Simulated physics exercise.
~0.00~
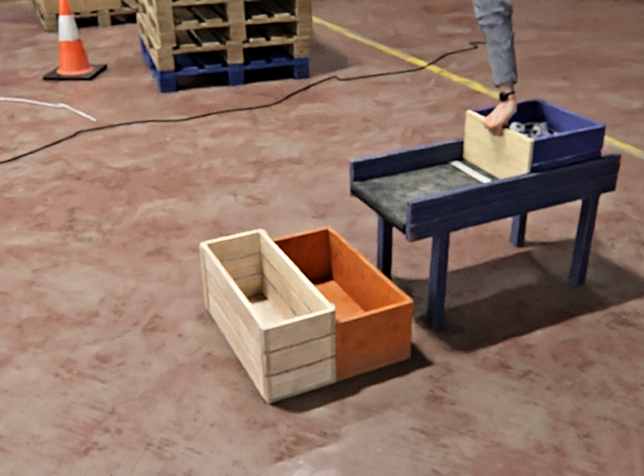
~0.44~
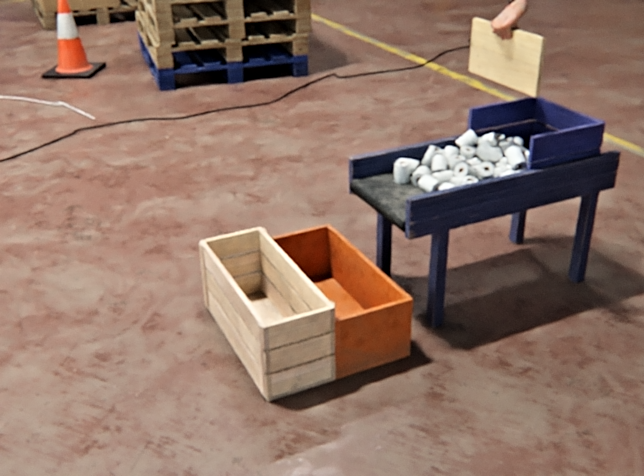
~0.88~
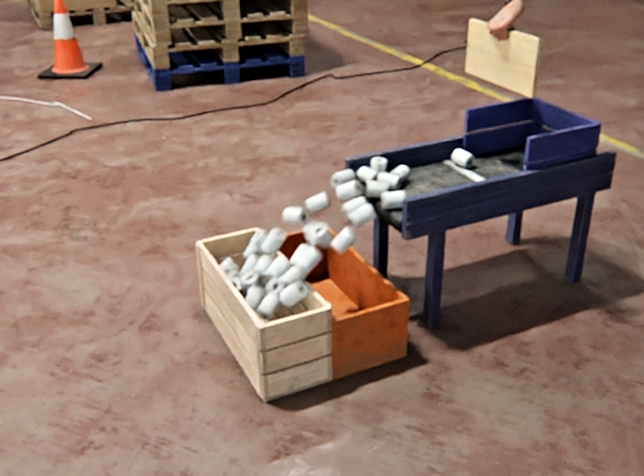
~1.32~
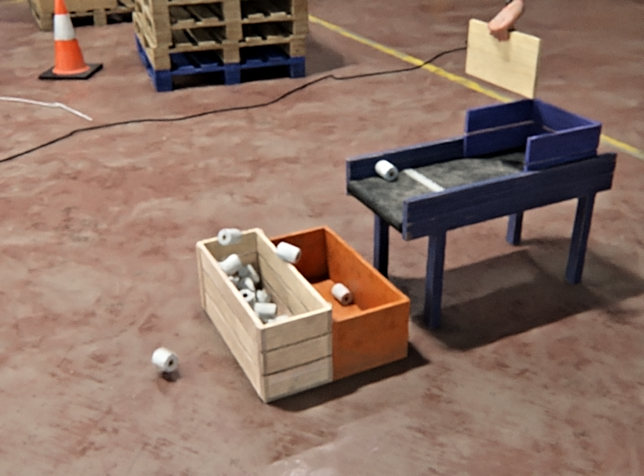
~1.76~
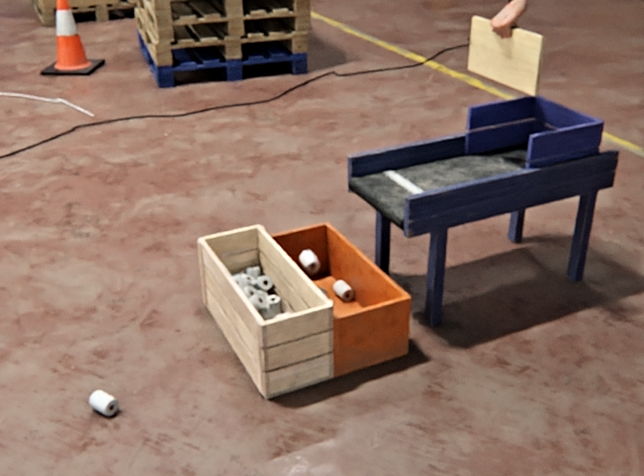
White rolls spill left off the belt, mostly into the wooden bin, after a hand lifts the gate.
